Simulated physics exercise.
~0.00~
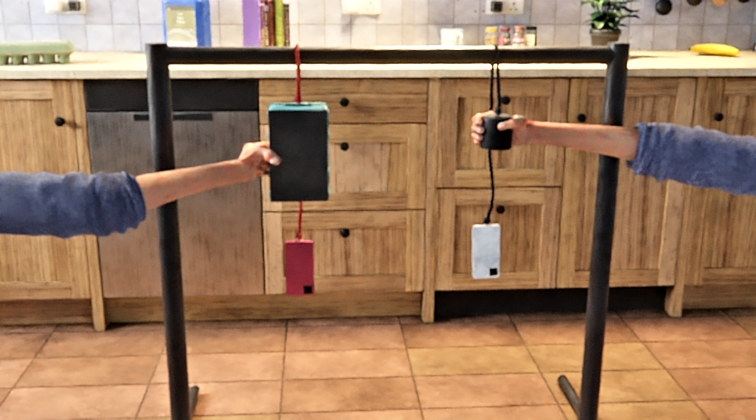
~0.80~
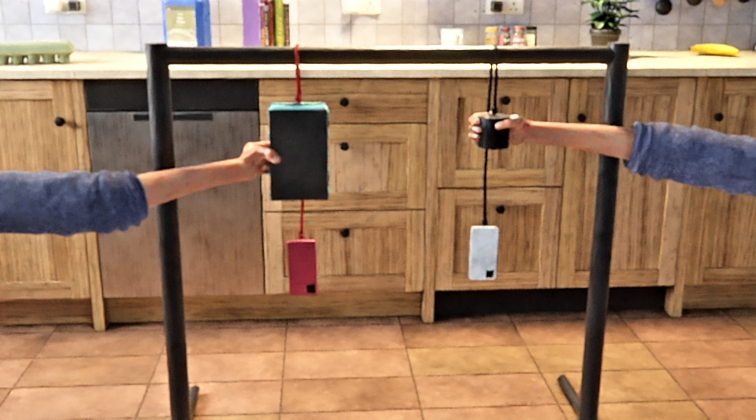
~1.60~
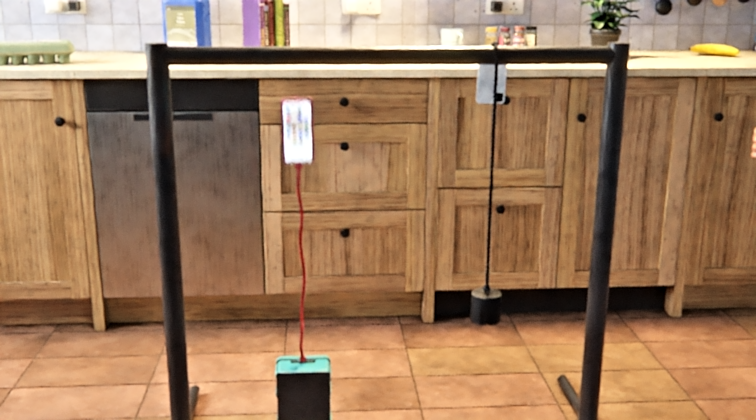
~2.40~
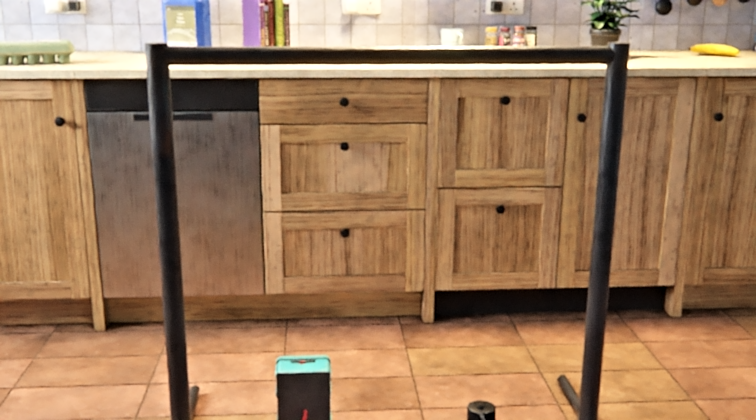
Two hands held a turquoise-edged case and a small black object, each roped over a dark bar to a hanging phone, then let go; both dropped as the phones rose, and finally the case and black object sat on the floor.
